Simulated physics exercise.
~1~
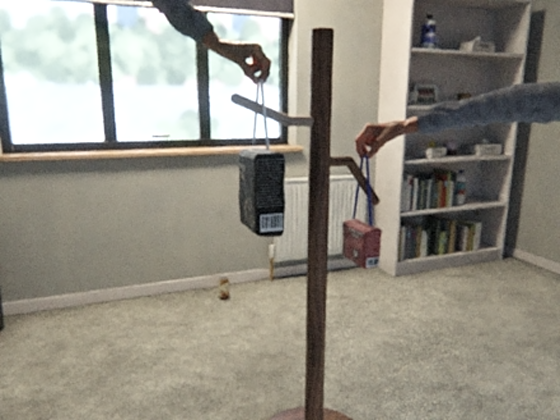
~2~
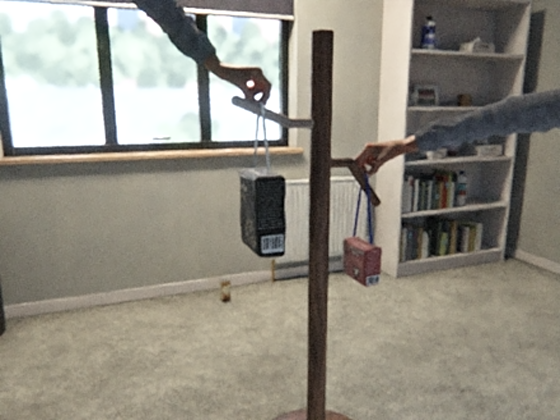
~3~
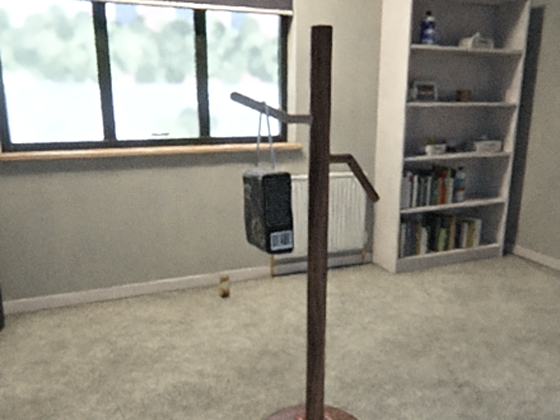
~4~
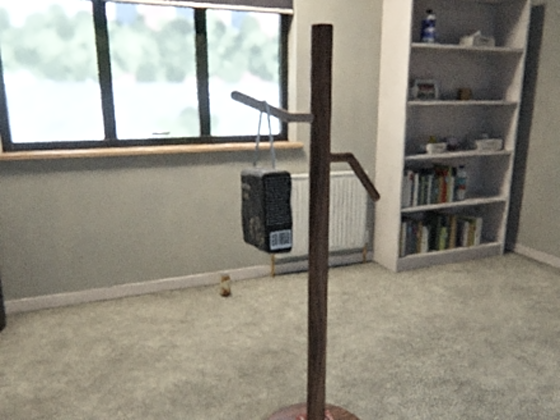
Two hands lowered a black sack and a red pouch by their loops onto the left and right pegs of a wooden stand, then let go; the black sack stayed hanging, but the red pouch was gone from its downward-sloping peg.
